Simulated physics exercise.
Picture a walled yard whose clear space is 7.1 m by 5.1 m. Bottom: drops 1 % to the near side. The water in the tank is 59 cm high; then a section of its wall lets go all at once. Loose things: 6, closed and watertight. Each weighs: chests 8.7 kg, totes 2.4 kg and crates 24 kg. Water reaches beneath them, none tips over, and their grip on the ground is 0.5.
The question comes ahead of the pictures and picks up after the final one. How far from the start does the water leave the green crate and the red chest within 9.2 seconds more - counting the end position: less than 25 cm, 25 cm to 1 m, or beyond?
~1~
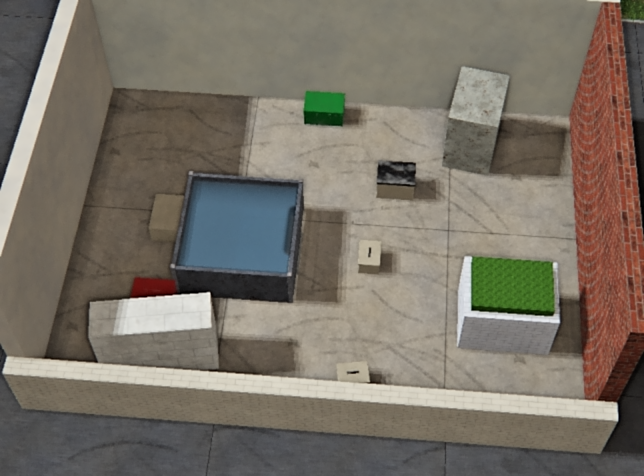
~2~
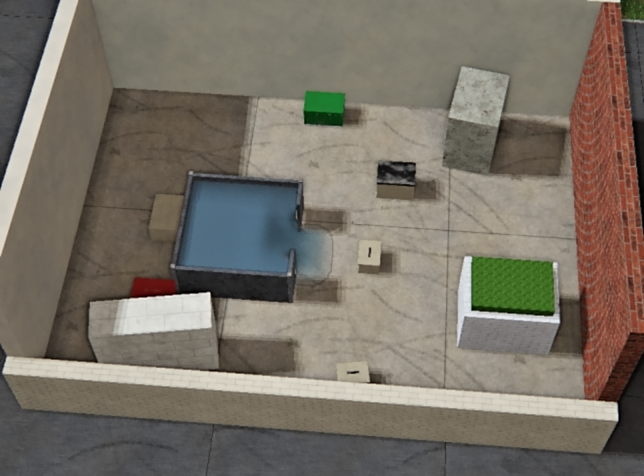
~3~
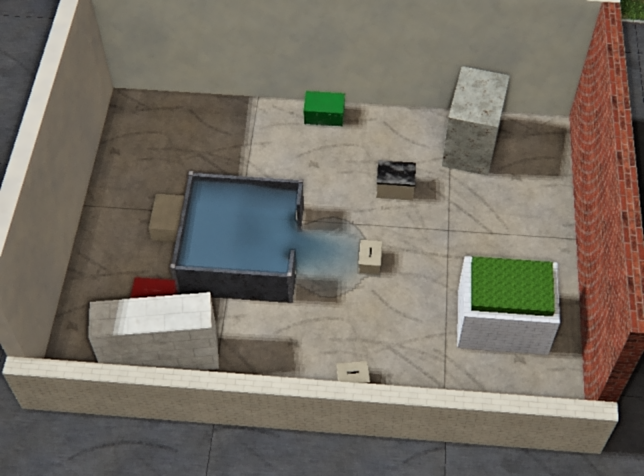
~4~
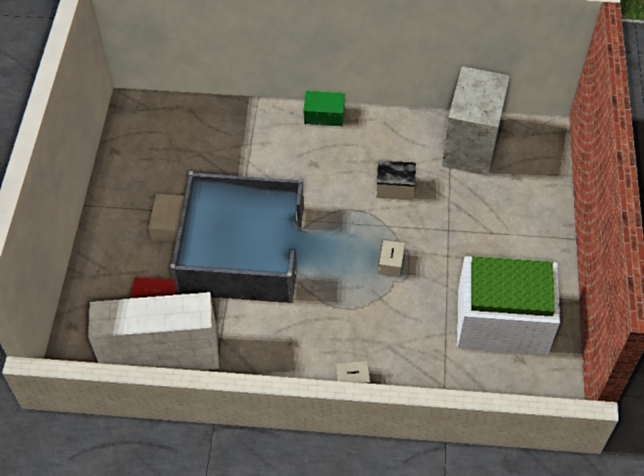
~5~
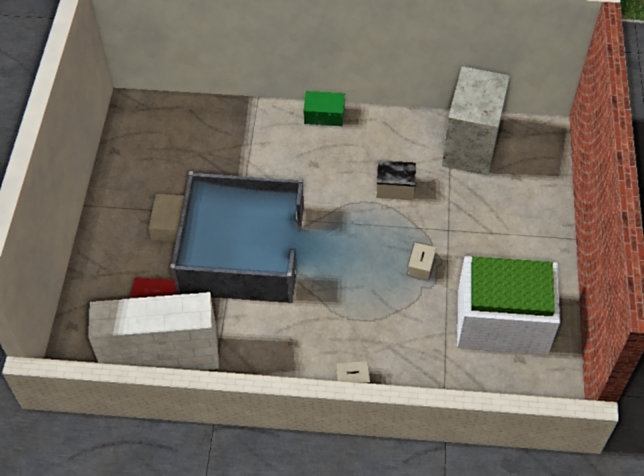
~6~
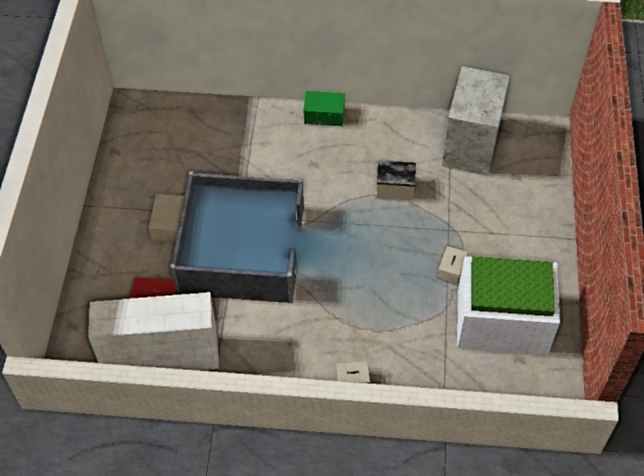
Well, the green crate remains nearly still, and as for the red chest, it remains nearly still.
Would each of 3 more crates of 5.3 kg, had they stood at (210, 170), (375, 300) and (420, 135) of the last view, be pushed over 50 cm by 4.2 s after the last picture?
Going through them in the order asked, they come out shy of the mark, clear of the mark and shy of the mark.
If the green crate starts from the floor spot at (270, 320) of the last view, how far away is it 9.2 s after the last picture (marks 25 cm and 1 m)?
Well, it rests almost unmoved.
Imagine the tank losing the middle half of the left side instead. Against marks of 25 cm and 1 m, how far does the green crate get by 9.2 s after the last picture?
Well, the green crate basically stays there then.
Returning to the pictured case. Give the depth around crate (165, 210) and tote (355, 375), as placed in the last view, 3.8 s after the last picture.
Depths: Near 0 cm, then near 2 cm.
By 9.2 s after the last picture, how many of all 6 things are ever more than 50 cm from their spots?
By my tally, 3.
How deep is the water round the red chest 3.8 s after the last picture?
The depth there is around 0 cm.
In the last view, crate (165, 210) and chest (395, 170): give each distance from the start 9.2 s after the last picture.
In turn: 0 cm, 100 cm.
Then, 1.2 s after the last picture the green crate is near (324, 102), 0.0 m from its start, aground; the red chest is near (152, 291), 0.0 m from its start, aground; 1 afloat.
Then, 3.8 s after the last picture the green crate is near (324, 102), 0.0 m from its start, aground; the red chest is near (152, 291), 0.0 m from its start, aground; 1 afloat.
Then, 6.2 s after the last picture the green crate is near (324, 102), 0.0 m from its start, aground; the red chest is near (152, 291), 0.0 m from its start, aground; 2 afloat.
Then, 9.2 s after the last picture the green crate is near (324, 102), 0.0 m from its start, aground; the red chest is near (150, 291), 0.0 m from its start, aground; 2 afloat.
